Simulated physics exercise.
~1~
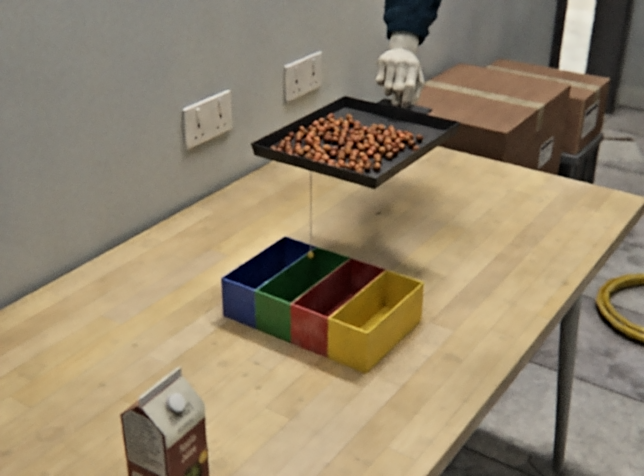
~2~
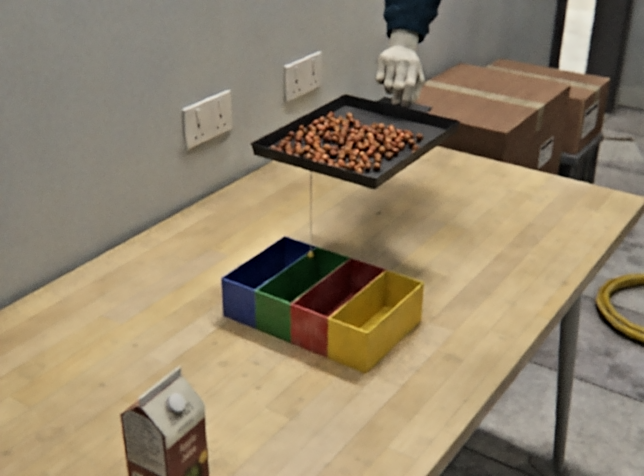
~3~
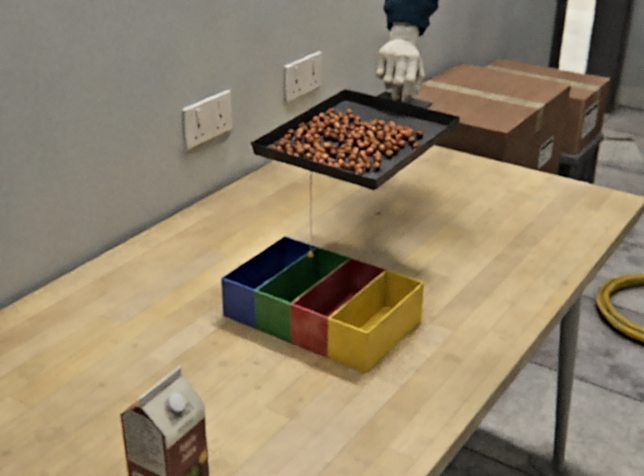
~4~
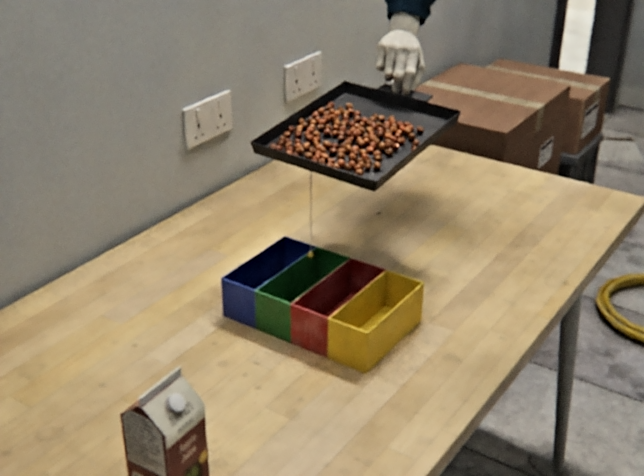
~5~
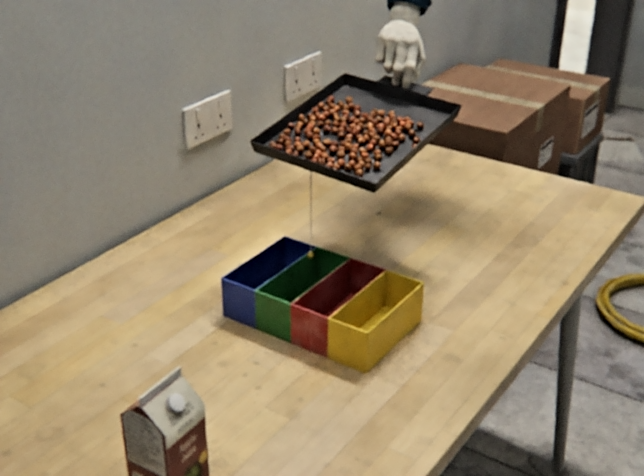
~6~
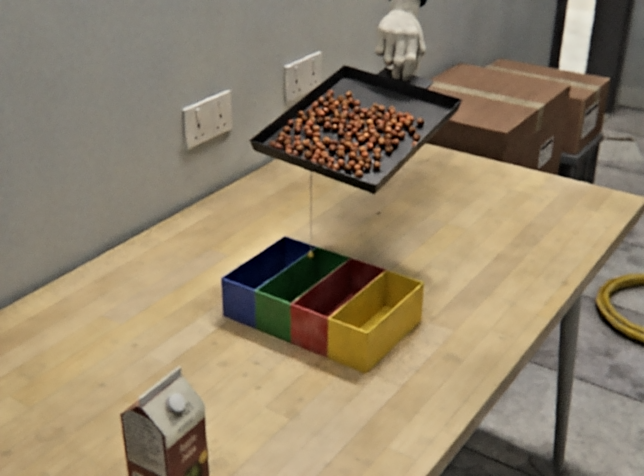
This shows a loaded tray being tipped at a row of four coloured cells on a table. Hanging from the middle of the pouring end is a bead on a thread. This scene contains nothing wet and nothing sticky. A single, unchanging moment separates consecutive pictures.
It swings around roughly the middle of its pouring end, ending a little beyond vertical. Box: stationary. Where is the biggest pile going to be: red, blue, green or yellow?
In red.
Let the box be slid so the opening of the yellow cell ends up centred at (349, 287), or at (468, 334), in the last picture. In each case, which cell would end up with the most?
Well, the first time it's that yellow cell, and the second time it's blue.
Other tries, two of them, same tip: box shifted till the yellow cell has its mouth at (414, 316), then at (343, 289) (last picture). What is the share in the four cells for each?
Roughly 100 %, then roughly 70 %.
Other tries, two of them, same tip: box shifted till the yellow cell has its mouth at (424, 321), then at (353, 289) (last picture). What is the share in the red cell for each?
First position: Some 10 %; second position: Some 20 %.
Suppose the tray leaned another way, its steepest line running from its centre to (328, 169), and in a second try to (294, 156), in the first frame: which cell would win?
The red one, then the cell in blue.
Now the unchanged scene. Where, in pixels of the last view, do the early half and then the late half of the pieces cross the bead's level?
Close to (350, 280), then close to (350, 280).
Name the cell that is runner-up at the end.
Next in line is the yellow one.
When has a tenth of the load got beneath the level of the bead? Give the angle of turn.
Roughly 95 degrees at that moment.
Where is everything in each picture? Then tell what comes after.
In the first frame, corners of the pouring end near (254, 143) and (375, 176), level; middle of the load near (350, 145), hazelnuts; bead on its thread near (311, 255); blue cell near (239, 300); green cell near (273, 313); red cell near (310, 327); yellow cell near (348, 342).
In the second frame, corners of the pouring end near (254, 143) and (375, 177), level; middle of the load near (350, 144).
In the third frame, corners of the pouring end near (254, 142) and (375, 178), tipped barely, lowest at the right corner; middle of the load near (350, 143).
In the fourth frame, corners of the pouring end near (254, 141) and (375, 179), tipped a little, lowest at the right corner; middle of the load near (349, 134).
In the fifth frame, corners of the pouring end near (254, 141) and (375, 181), tipped a little, lowest at the right corner; middle of the load near (349, 131).
In the sixth frame, corners of the pouring end near (253, 140) and (375, 183), tipped a little, lowest at the right corner; middle of the load near (355, 132); blue cell near (239, 300); green cell near (273, 313); red cell near (310, 327); yellow cell near (348, 342).
Shortly afterwards, tray tipped steeply; the whole lot on the tray.
Next, tray tipped right over; the bulk on the tray; a little in the yellow cell; a little falling or outside the box.
Some moments later, tray tipped past a quarter turn; near half in the red cell; near a third in the yellow cell; near a quarter in the green cell; only a few falling or outside the box.
In the end, tray tipped past a quarter turn; near half in the red cell; near a third in the yellow cell; near a quarter in the green cell; none at all in the blue cell; only a few outside the box.
